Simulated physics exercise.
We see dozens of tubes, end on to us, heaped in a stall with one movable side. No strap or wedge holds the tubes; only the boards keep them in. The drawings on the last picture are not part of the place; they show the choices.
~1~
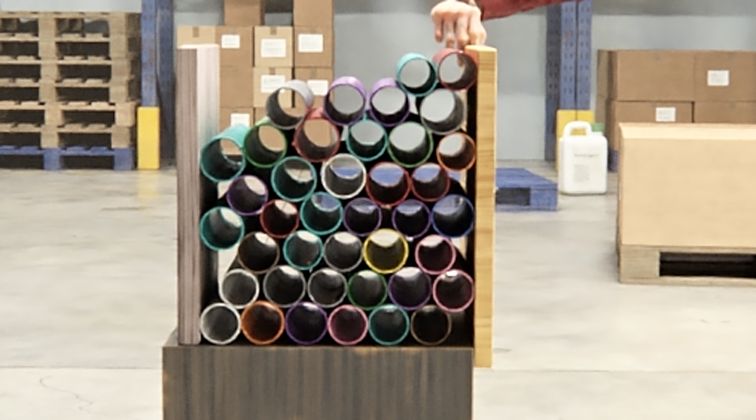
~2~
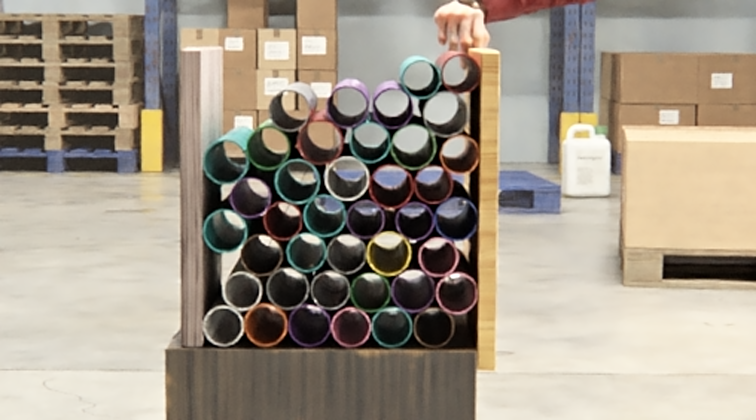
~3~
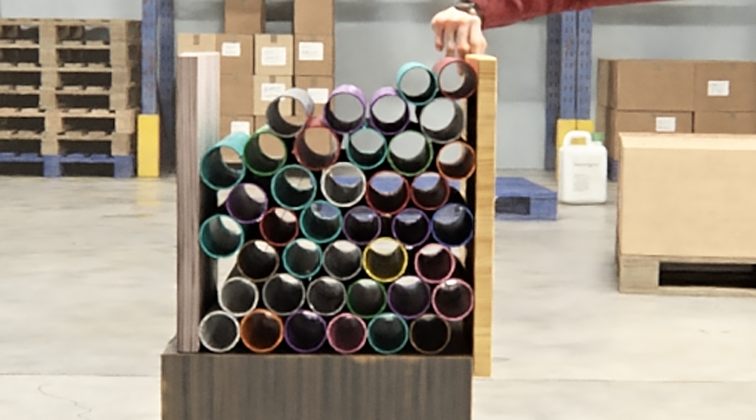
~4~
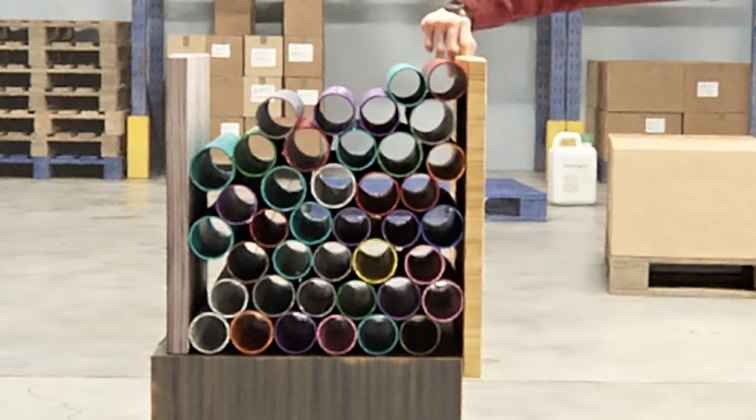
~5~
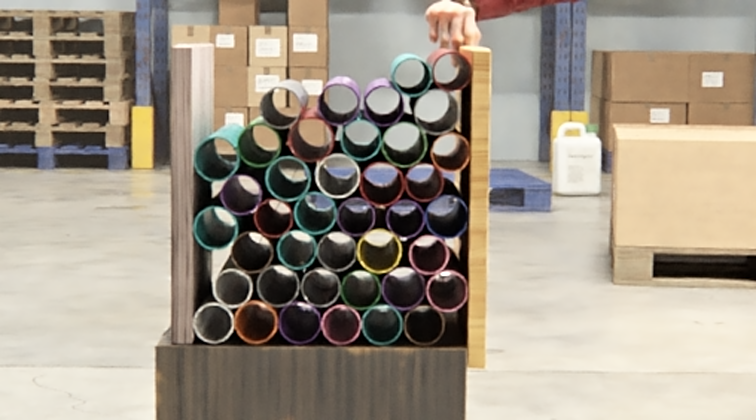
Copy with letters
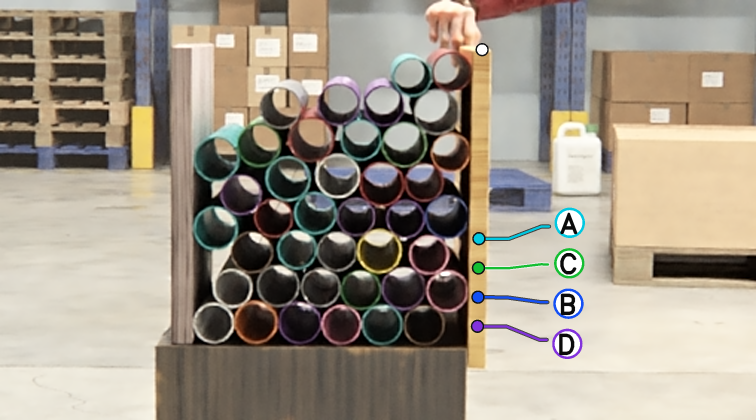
In a warehouse with shelving, boxes and pallets behind, dozens of colourful-rimmed tubes sit heaped between two upright boards on a dark base. A hand from a red sleeve rests at the top of the right board throughout, while the view shifts slightly and the tubes stay in the same arrangement.
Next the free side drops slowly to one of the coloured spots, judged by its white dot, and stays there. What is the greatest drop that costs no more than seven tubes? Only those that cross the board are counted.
Slide it to A.
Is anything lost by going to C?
Yes, at C.
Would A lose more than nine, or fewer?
Fewer than nine.
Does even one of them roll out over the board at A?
Yes.
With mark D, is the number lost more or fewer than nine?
It loses more than nine.
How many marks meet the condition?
One of the four.
On the marked copy, A at (479, 238); B at (478, 297); C at (479, 268); D at (478, 326); the white dot at (482, 49).
Following A. Soon after the start, top of the board (471, 131).
Later, top of the board (469, 222).
In the end, top of the board (469, 238), about four out over the board.
As for the rest, B eight out over the board; C eight out over the board; D more than seven out over the board.
